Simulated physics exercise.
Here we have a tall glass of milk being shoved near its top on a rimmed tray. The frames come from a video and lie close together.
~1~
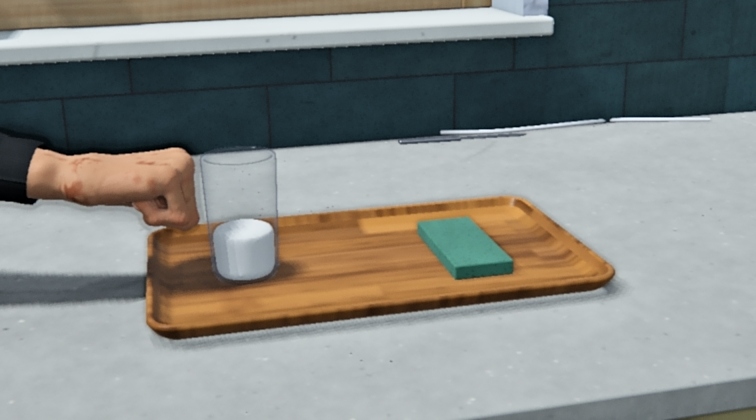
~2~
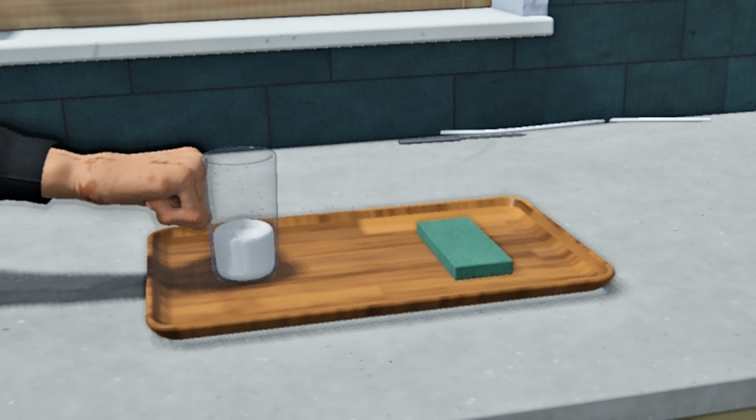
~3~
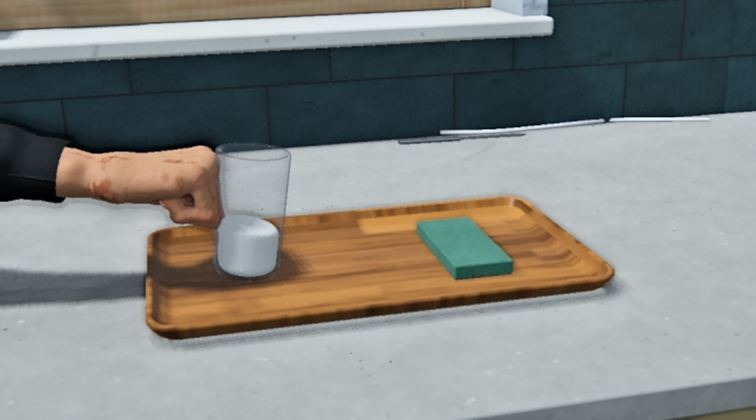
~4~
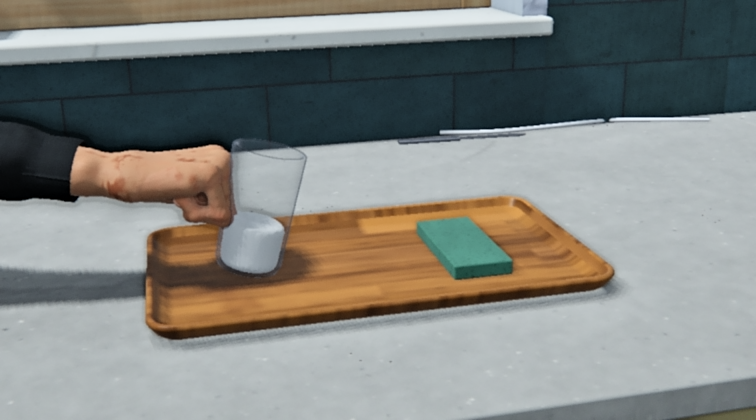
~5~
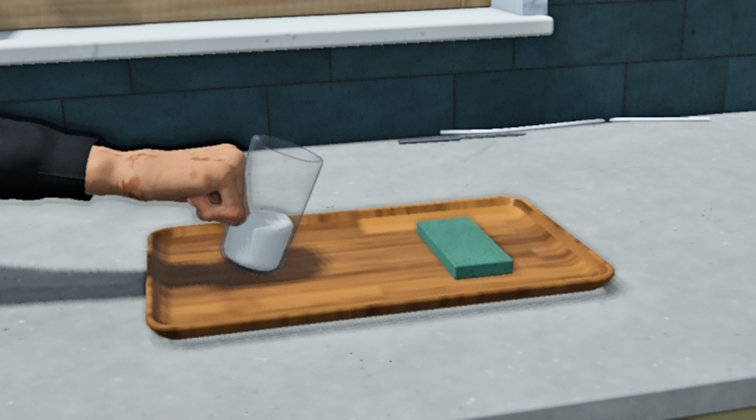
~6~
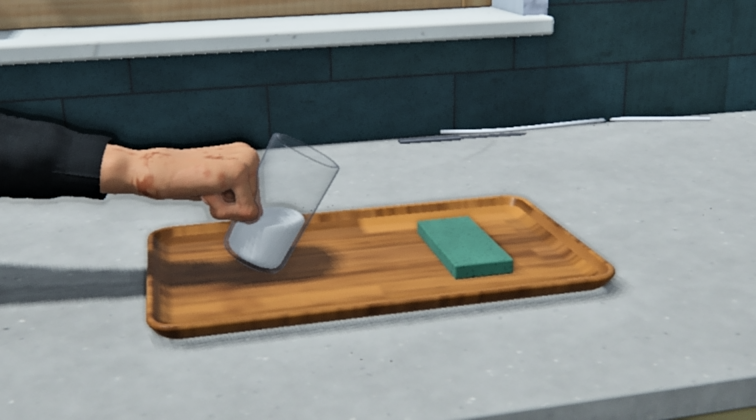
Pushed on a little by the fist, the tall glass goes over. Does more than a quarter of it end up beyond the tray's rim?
No.
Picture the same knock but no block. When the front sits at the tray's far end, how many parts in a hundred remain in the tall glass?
About 45 percent.
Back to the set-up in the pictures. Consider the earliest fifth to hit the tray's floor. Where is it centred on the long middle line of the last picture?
I'd point to somewhere close to pixel (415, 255).
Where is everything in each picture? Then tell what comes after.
Tilt 0°; right rim (273, 155); surface from (214, 231) to (272, 225); the tray's far rim is at (564, 232); a block is fixed to the tray further along, in the first frame.
Tilt 0°; right rim (273, 155); surface from (213, 231) to (272, 225), in the second frame.
Tilt 7°; right rim (288, 155); surface from (219, 219) to (277, 226), in the third frame.
Tilt 14°; right rim (304, 157); surface from (225, 216) to (284, 223), in the fourth frame.
Tilt 22°; right rim (320, 161); surface from (232, 218) to (293, 217), in the fifth frame.
Tilt 30°; right rim (336, 167); surface from (236, 223) to (304, 212), in the sixth frame.
A moment on, the tall glass lies on its side and 100 per cent is in the glass, 0 on the tray and 0 above or beyond its rim.
Next, the tall glass lies on its side and 83 per cent is in the glass, 15 on the tray and 2 above or beyond its rim.
Then the tall glass lies on its side and 42 per cent is in the glass, 41 on the tray and 17 above or beyond its rim.
Later the tall glass lies on its side and 23 per cent is in the glass, 61 on the tray and 16 above or beyond its rim.
In the end 85 per cent is held by tray and glass, 15 is off the tray.
